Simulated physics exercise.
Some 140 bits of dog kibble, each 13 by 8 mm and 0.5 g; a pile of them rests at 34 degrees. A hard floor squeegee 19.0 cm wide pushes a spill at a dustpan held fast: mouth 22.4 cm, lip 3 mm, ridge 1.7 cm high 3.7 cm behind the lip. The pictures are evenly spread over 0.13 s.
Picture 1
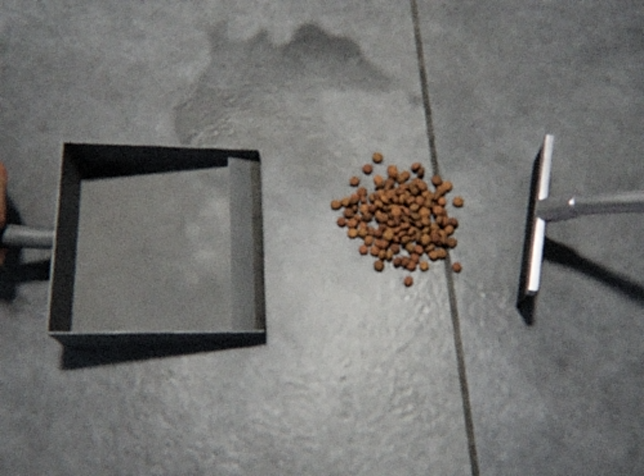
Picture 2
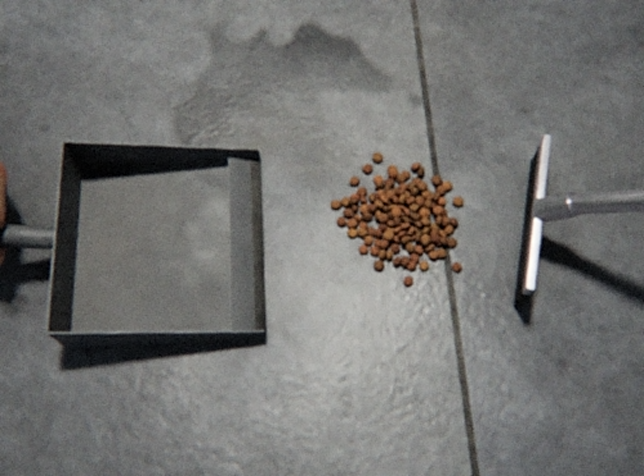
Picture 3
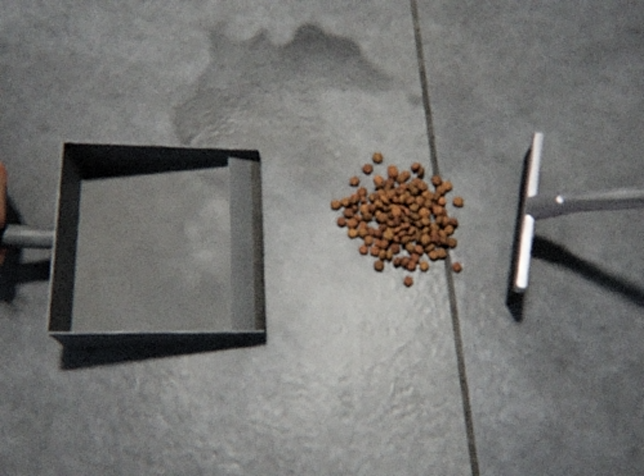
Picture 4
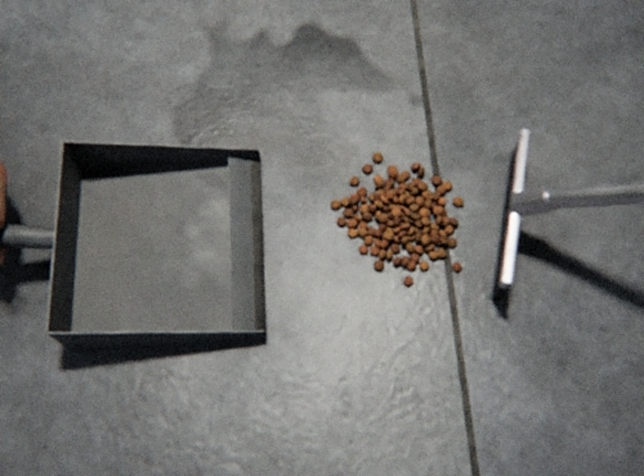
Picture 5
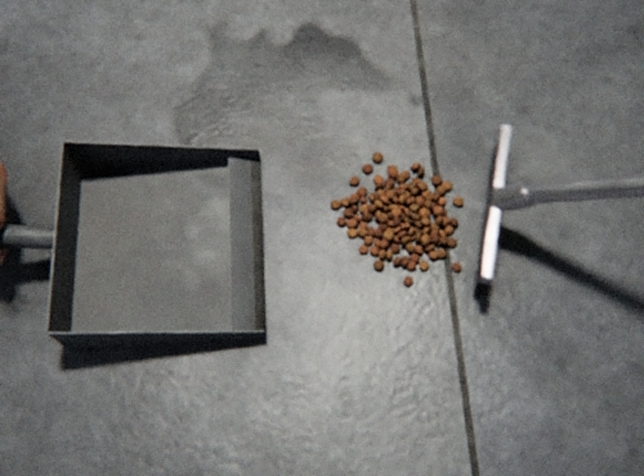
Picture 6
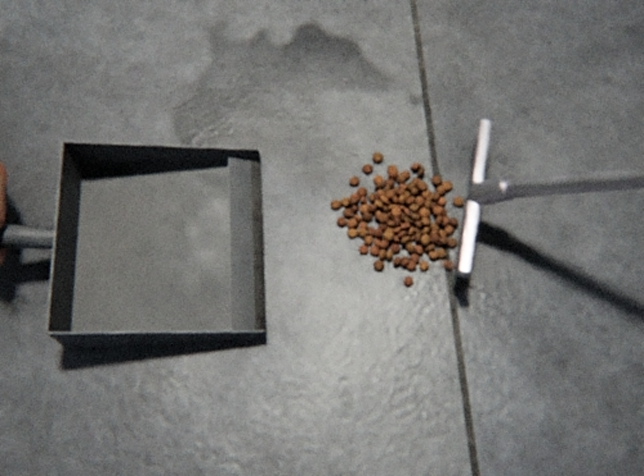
A hand held a dustpan still at the left while a squeegee on the right slid left across the gray floor, slowly at first, until its blade touched the edge of a kibble pile.
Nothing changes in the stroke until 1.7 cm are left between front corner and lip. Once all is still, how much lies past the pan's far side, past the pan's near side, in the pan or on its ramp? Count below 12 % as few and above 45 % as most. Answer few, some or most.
Past the pan's far side: Some; past the pan's near side: Few; in the pan or on its ramp: Some.
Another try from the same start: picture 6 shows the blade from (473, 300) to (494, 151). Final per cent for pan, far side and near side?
Pan 5, far 5, near 0.
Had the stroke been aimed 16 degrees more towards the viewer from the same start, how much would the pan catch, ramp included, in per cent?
Then about 20 per cent.
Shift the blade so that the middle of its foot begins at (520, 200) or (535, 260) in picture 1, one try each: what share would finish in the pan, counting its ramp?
Some 20 and 20 per cent.
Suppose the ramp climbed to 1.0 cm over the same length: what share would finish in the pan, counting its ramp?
In that case some 25 per cent.
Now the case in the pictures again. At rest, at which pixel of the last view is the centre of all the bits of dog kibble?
At about (261, 180).
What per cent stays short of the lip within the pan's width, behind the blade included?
Roughly 45 per cent.
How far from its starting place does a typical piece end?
Some 18 cm.
Then, 0.13 s after the last picture, middle of the blade 13 cm from the lip; 0 % over the lip, far side 5 %, near side 0 %.
Then, 0.21 s after the last picture, middle of the blade 6 cm from the lip; 0 % over the lip, far side 20 %, near side 0 %.
Then, 0.43 s after the last picture, middle of the blade 4 cm from the lip; 30 % over the lip, far side 30 %, near side 0 %.
In the end, far side 30 %, near side 0 %, pan 25 %, in front of the lip or behind the blade 45 %.
